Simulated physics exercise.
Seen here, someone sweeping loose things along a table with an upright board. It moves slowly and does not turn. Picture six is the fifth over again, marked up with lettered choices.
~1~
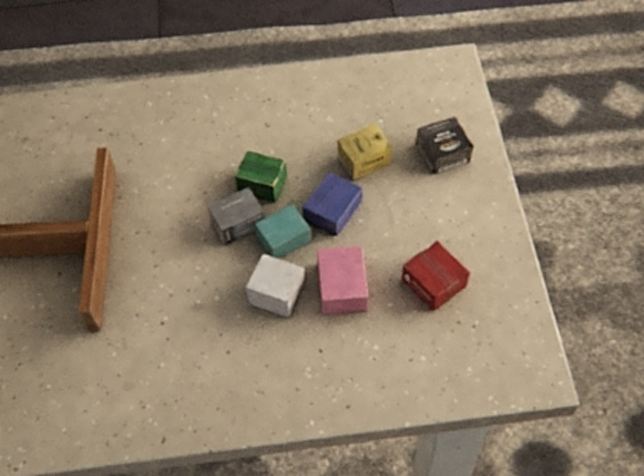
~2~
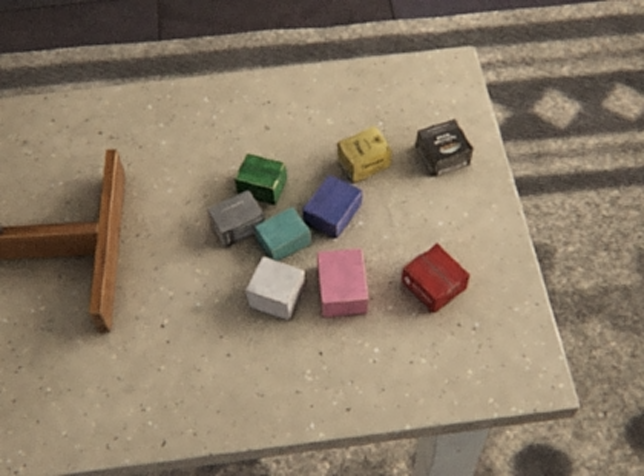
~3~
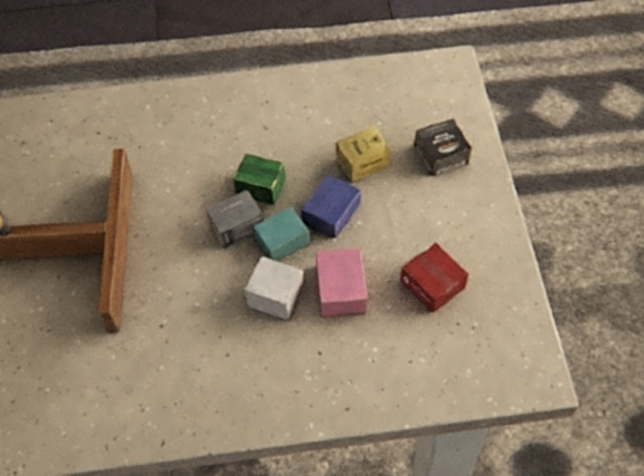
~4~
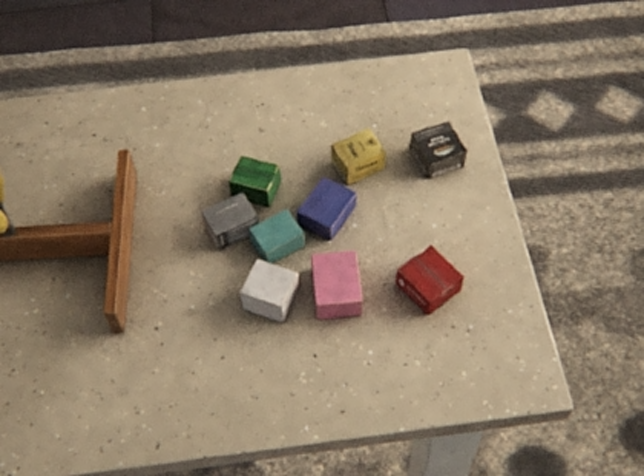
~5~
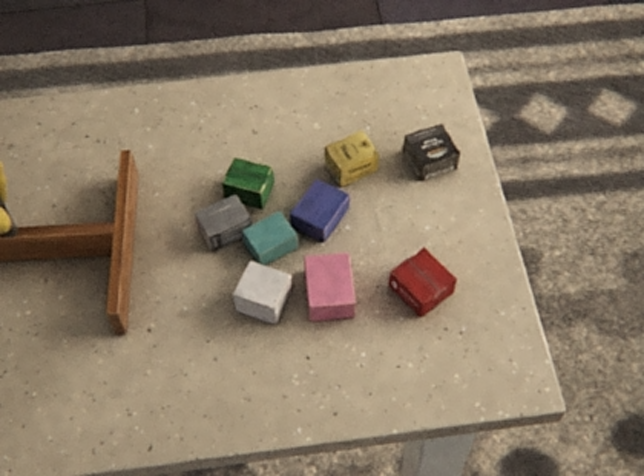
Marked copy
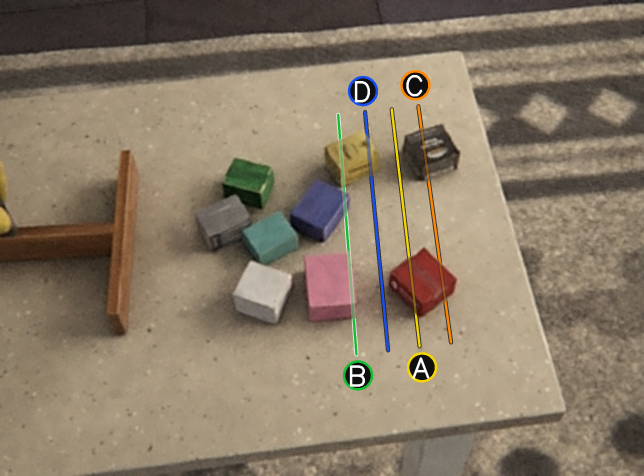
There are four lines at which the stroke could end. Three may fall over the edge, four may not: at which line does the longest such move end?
No fourth one falls up to C.
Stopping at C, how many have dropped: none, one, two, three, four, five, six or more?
Two.
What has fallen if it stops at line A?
The black packet.
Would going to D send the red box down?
By then, no.
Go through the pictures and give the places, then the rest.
In the first frame, white block (276, 286); blue block (333, 204); green box (262, 176).
In the second frame, board (103, 226); pink block (342, 283).
In the third frame, board (111, 225); grey box (235, 219).
In the fourth frame, board (117, 226); red box (430, 280).
In the fifth frame, board (119, 227); white block (263, 292); blue block (320, 210); green box (249, 183).
On the marked copy, A at (405, 218); B at (347, 225); C at (433, 215); D at (376, 222).
With C. Early on, board (234, 214); white block (271, 291); green box (263, 177).
Further on, board (346, 200); black packet (453, 150); red box (471, 284).
At the end, board (431, 191); black packet over the edge; red box over the edge; two fallen.
As for the rest, A is within the limit but short; B is within the limit but short; D is within the limit but short.
